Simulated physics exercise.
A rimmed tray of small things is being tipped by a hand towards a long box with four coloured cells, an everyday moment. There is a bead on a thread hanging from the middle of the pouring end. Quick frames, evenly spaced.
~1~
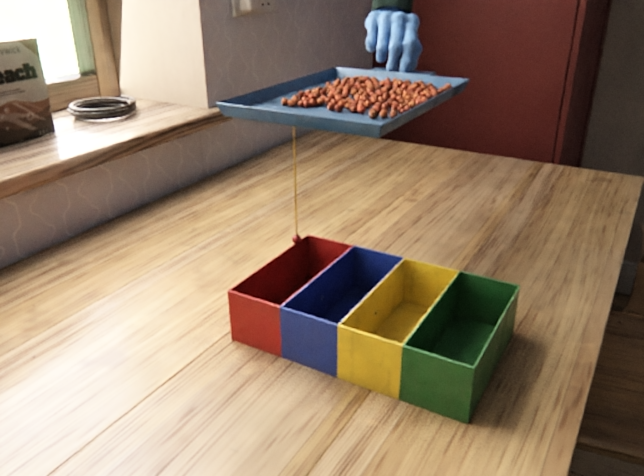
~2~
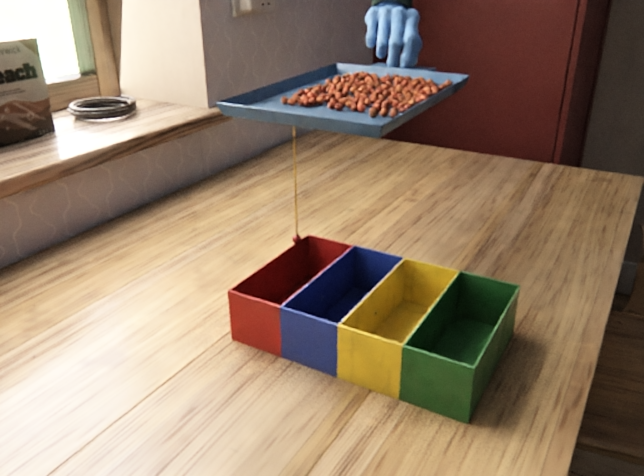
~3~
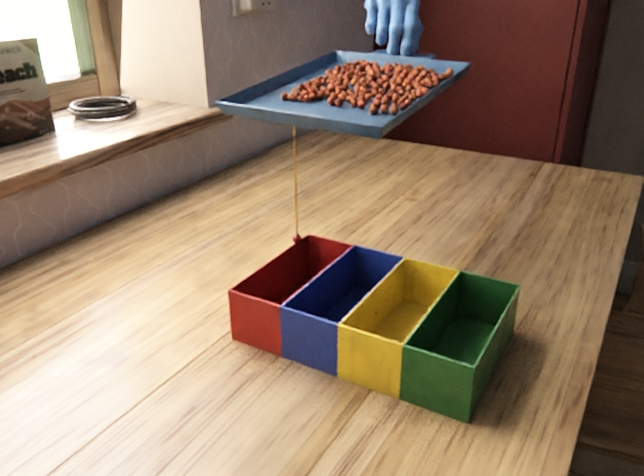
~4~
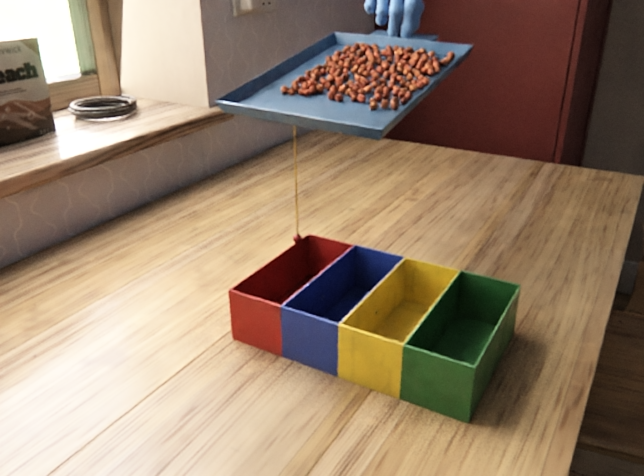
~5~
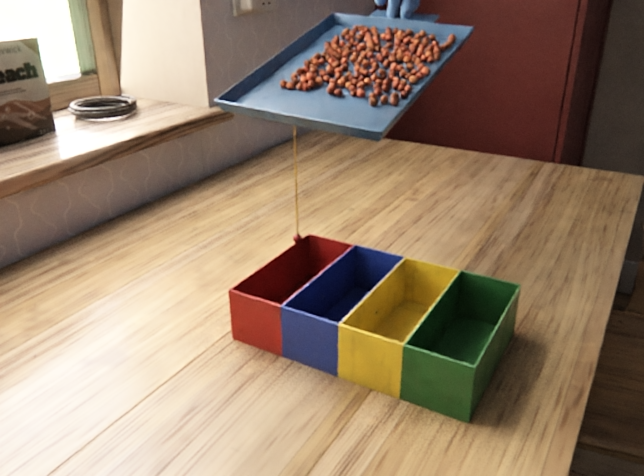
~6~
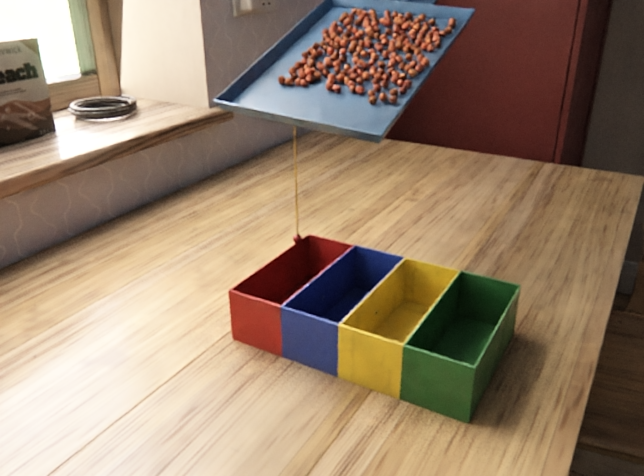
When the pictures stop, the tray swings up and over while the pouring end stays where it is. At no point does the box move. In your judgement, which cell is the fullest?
In my judgement the blue cell is fullest.
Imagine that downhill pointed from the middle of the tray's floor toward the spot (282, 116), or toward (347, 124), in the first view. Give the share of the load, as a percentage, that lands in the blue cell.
I'd put it at some 0 % and then some 70 %.
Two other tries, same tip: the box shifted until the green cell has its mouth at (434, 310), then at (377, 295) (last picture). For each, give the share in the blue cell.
About 40 per cent first, then about 20 per cent.
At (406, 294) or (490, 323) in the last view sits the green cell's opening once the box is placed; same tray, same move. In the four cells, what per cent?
Roughly 100% on the first try and 80% on the second.
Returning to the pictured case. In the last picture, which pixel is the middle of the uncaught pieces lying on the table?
Estimate: Around (217, 328).
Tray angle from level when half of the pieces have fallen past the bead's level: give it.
Around 80°, give or take.
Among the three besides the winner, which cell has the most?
Red.
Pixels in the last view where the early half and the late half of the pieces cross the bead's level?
Earlier portion about (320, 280); later portion about (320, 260).
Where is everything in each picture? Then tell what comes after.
Corners of the pouring end at (223, 102) and (379, 123), level; middle of the load at (373, 95), clay pellets; bead on its thread at (297, 239); red cell at (255, 319); blue cell at (309, 337); yellow cell at (369, 357); green cell at (436, 379), in the first picture.
Corners of the pouring end at (223, 102) and (379, 123), level; middle of the load at (373, 93), in the second picture.
Corners of the pouring end at (223, 101) and (379, 124), tipped barely, lowest at the right corner; middle of the load at (373, 85), in the third picture.
Corners of the pouring end at (222, 100) and (379, 126), tipped a little, lowest at the right corner; middle of the load at (374, 73), in the fourth picture.
Corners of the pouring end at (221, 99) and (379, 128), tipped clearly, lowest at the right corner; middle of the load at (373, 62), in the fifth picture.
Corners of the pouring end at (221, 98) and (378, 131), tipped clearly, lowest at the right corner; middle of the load at (372, 52); red cell at (256, 318); blue cell at (310, 336); yellow cell at (370, 356); green cell at (436, 378), in the sixth picture.
Soon, tray tipped steeply; about two thirds on the tray; a stray few in the blue cell; about a third falling or outside the box.
A while on, tray tipped past a quarter turn; a small part on the tray; about a third in the blue cell; about a quarter in the red cell; a small part in the yellow cell; about a third falling or outside the box.
Towards the end, tray tipped past a quarter turn; about half in the blue cell; about a quarter in the red cell; a small part in the yellow cell; a stray few in the green cell; a small part falling or outside the box.
Finally, tray tipped past a quarter turn; about half in the blue cell; about a quarter in the red cell; a small part in the yellow cell; a stray few in the green cell; a small part outside the box.
